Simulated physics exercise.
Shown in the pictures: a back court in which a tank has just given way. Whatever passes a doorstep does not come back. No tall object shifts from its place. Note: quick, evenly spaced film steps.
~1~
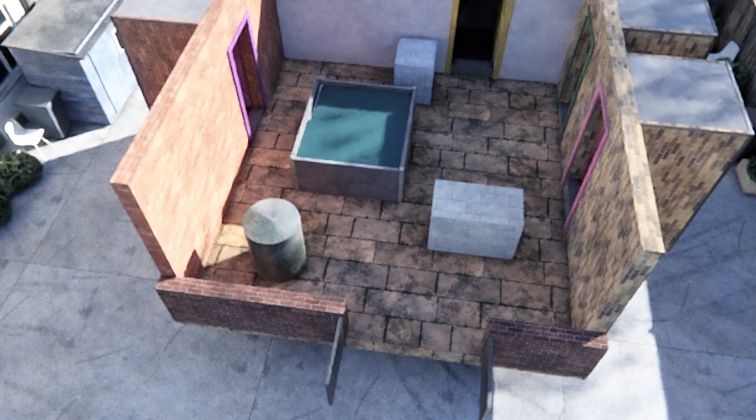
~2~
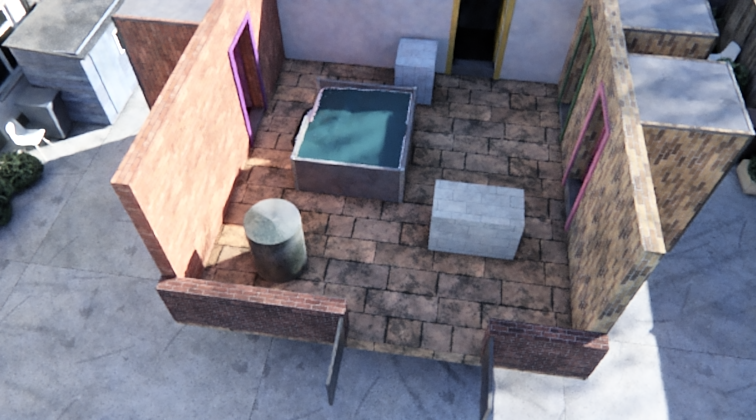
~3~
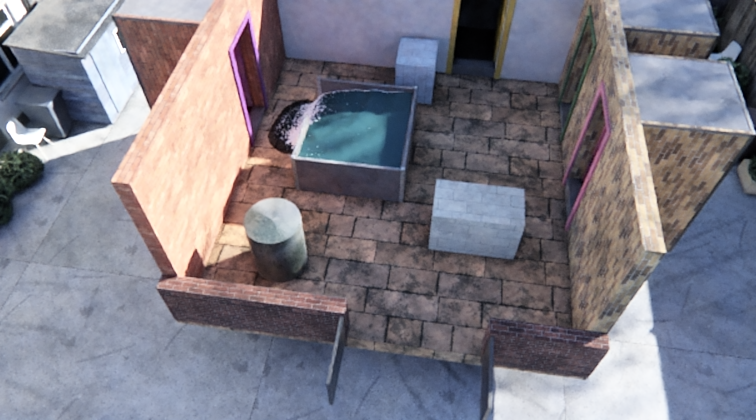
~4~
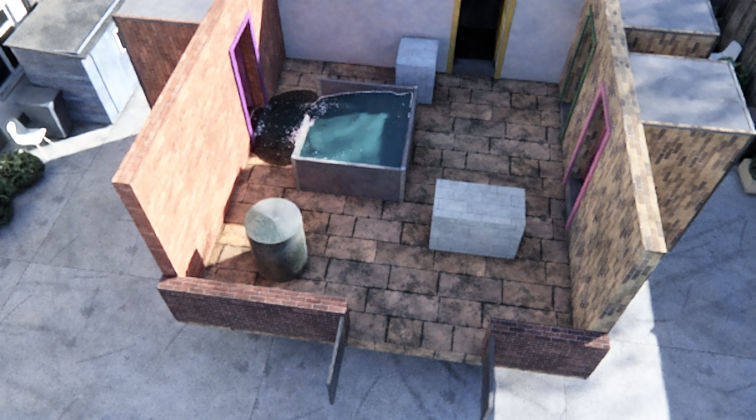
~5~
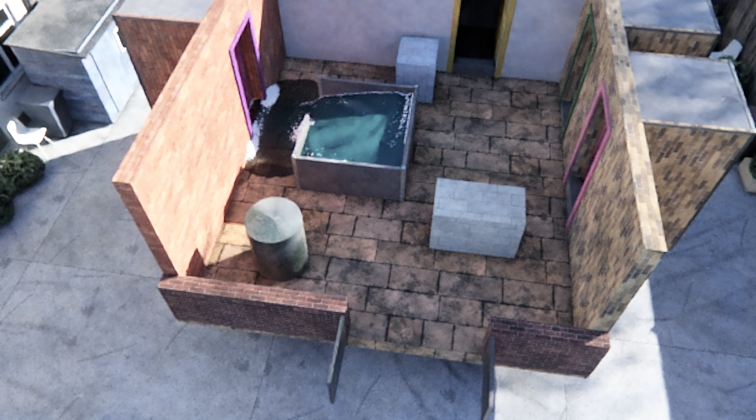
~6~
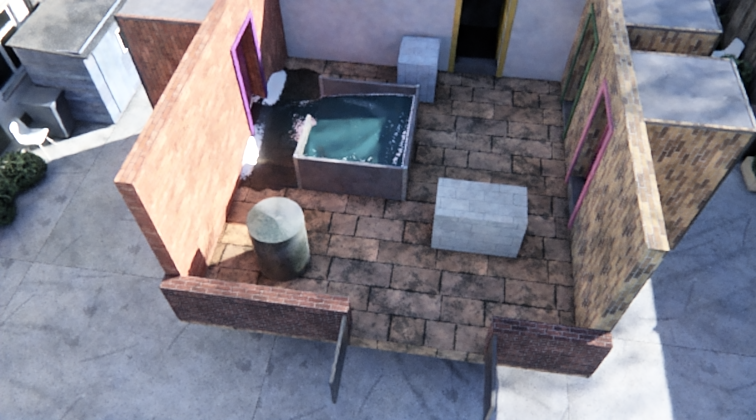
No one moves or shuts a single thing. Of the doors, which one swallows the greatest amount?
The purple door swallows the most.
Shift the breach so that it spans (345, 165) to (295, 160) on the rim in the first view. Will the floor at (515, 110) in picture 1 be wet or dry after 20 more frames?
There: Dry.
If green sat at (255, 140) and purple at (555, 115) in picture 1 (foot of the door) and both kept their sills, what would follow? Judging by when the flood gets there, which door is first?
The door marked green, ahead of the rest.
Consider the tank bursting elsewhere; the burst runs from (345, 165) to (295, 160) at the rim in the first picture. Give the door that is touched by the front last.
The yellow one.
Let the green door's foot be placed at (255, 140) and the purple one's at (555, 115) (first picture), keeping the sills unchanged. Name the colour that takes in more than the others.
Looks like it's the door marked green.
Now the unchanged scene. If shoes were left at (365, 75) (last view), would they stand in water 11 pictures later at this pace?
At that place: Flooded.
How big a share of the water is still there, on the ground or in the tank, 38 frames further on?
72 in a hundred.
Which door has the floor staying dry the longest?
That'd be the pink-painted one, I reckon.
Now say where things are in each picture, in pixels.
In the first picture, still water in the tank at (357, 125).
In the second picture, water pours out at (316, 119) and has run to a hidden place.
In the third picture, the front is at (273, 134), out from the gap at (317, 120).
In the fourth picture, water pours out at (317, 121) and has run to (270, 101).
In the fifth picture, the front is at (245, 166), out from the gap at (318, 120).
In the sixth picture, the front is at (284, 70), out from the gap at (319, 119).
A moment on, water covers 15 % of the floor; yellow door not reached, green door not reached, purple door a lot in, pink door not reached.
Next, water covers 30 % of the floor; yellow door not reached, green door not reached, purple door a lot in, pink door not reached.
Then, water covers 45 % of the floor; yellow door wet at the sill, nothing in, green door not reached, purple door a lot in, pink door not reached.
Later, water covers 70 % of the floor; yellow door wet at the sill, nothing in, green door wet at the sill, nothing in, purple door a lot in, pink door wet at the sill, nothing in.
In the end, water covers 90 % of the floor; yellow door wet at the sill, nothing in, green door wet at the sill, nothing in, purple door a lot in, pink door wet at the sill, nothing in; the purple door has let in the most.
